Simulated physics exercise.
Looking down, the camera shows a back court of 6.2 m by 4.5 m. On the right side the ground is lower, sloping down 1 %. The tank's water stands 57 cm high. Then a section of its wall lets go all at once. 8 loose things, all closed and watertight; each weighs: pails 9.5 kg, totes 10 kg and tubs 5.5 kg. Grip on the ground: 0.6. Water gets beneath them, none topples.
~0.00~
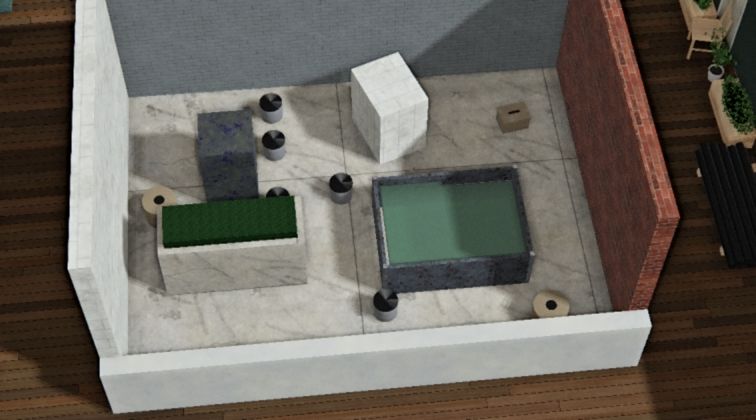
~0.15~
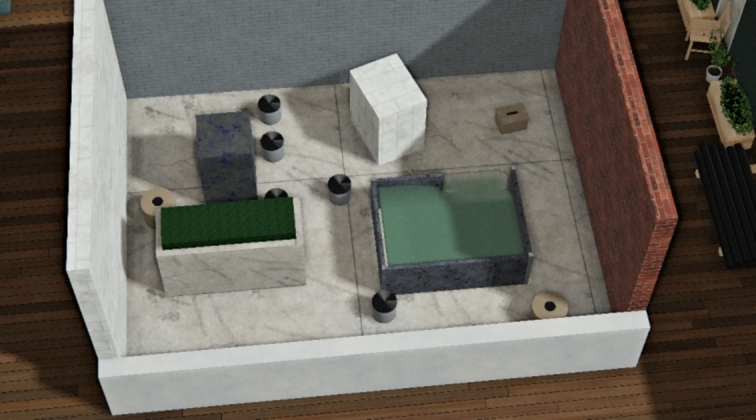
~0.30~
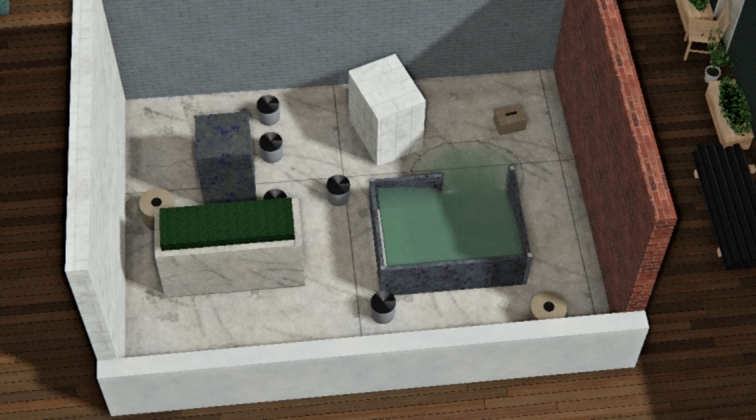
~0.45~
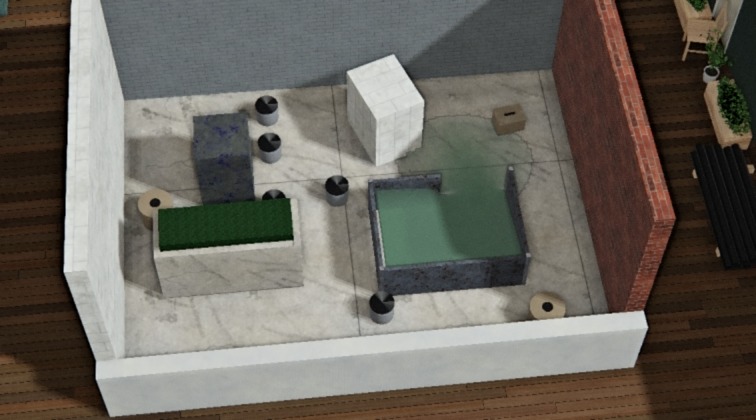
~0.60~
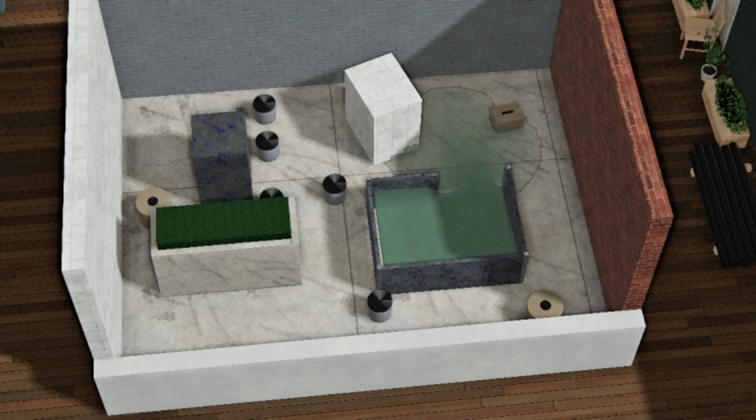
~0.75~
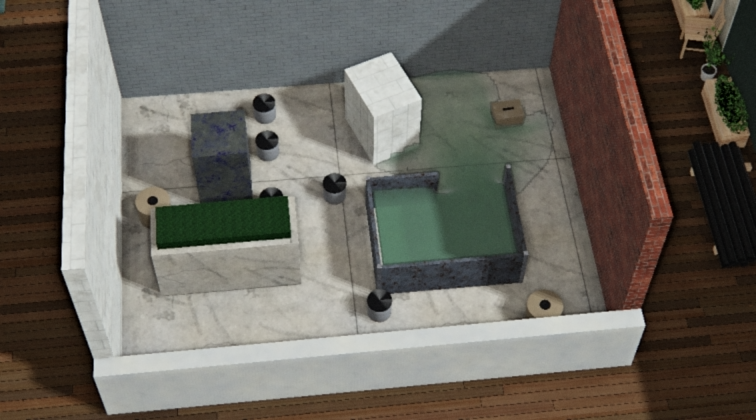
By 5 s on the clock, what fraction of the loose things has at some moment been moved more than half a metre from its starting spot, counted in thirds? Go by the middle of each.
Seems to me it will not amount to a third.
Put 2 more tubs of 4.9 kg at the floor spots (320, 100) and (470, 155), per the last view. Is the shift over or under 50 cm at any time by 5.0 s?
One by one I'd say farther than that and farther than that.
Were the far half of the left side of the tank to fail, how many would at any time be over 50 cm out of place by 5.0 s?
The answer would then be 3.
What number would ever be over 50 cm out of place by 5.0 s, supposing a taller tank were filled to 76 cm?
That would give 3.
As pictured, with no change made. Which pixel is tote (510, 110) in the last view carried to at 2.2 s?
Position: About (533, 76).
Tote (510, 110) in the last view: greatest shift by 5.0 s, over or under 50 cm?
Beyond it.
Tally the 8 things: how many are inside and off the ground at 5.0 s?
It comes to 0 of them.
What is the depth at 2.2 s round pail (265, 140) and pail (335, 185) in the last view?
About 0 and 1 cm.
After 1.1 s 1 of 8 are over 50 cm from their spots; 0 afloat.
After 2.2 s 1 of 8 are over 50 cm from their spots; 1 afloat.
After 3.5 s 1 of 8 are over 50 cm from their spots; 1 afloat.
After 5.0 s 1 of 8 are over 50 cm from their spots, and 1 have been at some point; 0 afloat.
